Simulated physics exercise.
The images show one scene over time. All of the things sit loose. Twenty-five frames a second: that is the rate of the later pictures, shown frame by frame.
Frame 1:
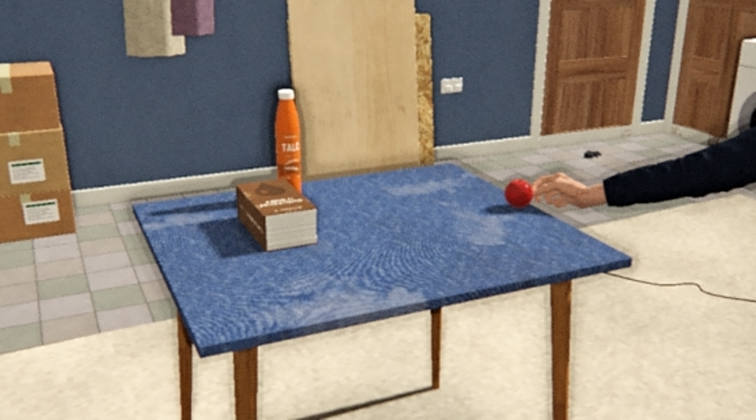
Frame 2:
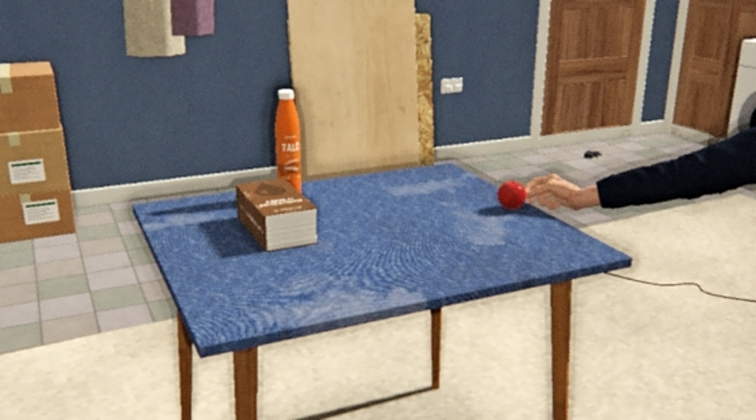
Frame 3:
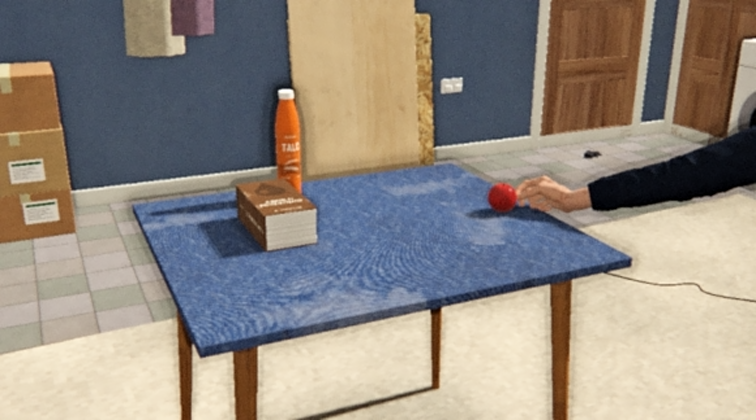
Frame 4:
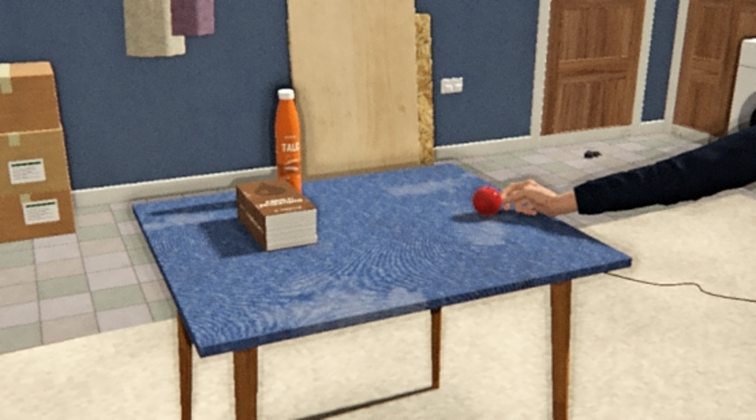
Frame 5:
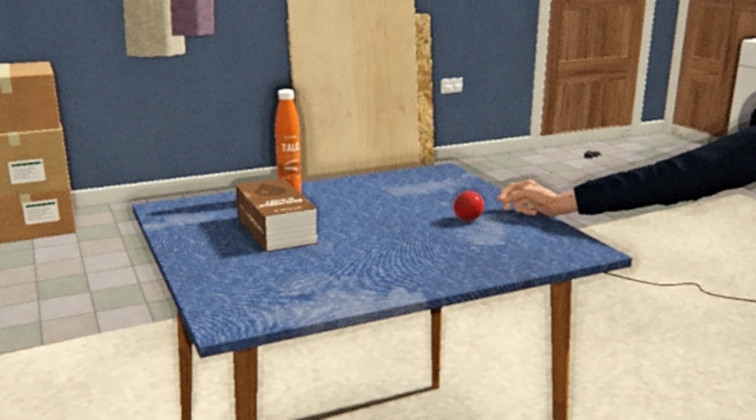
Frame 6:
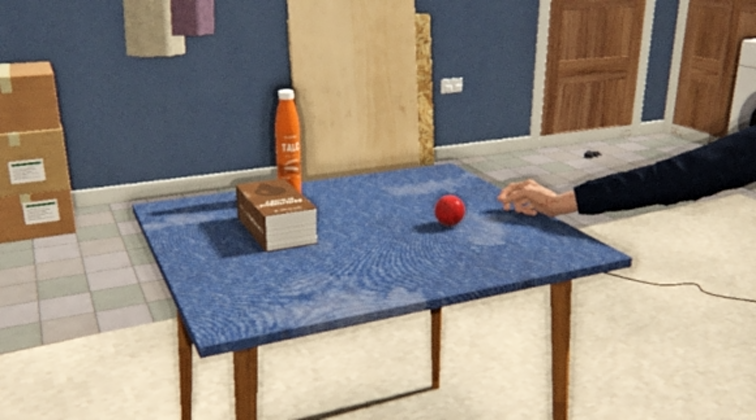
In a room with a dark blue wall, wooden doors and a pale floor, a blue table is seen from slightly above by a still camera. An orange bottle and a thick brown book stand at the table's left, with cardboard boxes beyond, while a hand touches a red apple at the right. The hand pushes the apple leftward, then stays back as the apple continues left, slightly nearer the viewer.
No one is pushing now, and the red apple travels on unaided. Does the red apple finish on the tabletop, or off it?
The red apple finishes off the table.
Then, 0.30 s on from there, red apple shifted well along near (288, 251).
Then, 0.70 s on from there, red apple now off the table.
In the end, off the table, red apple.
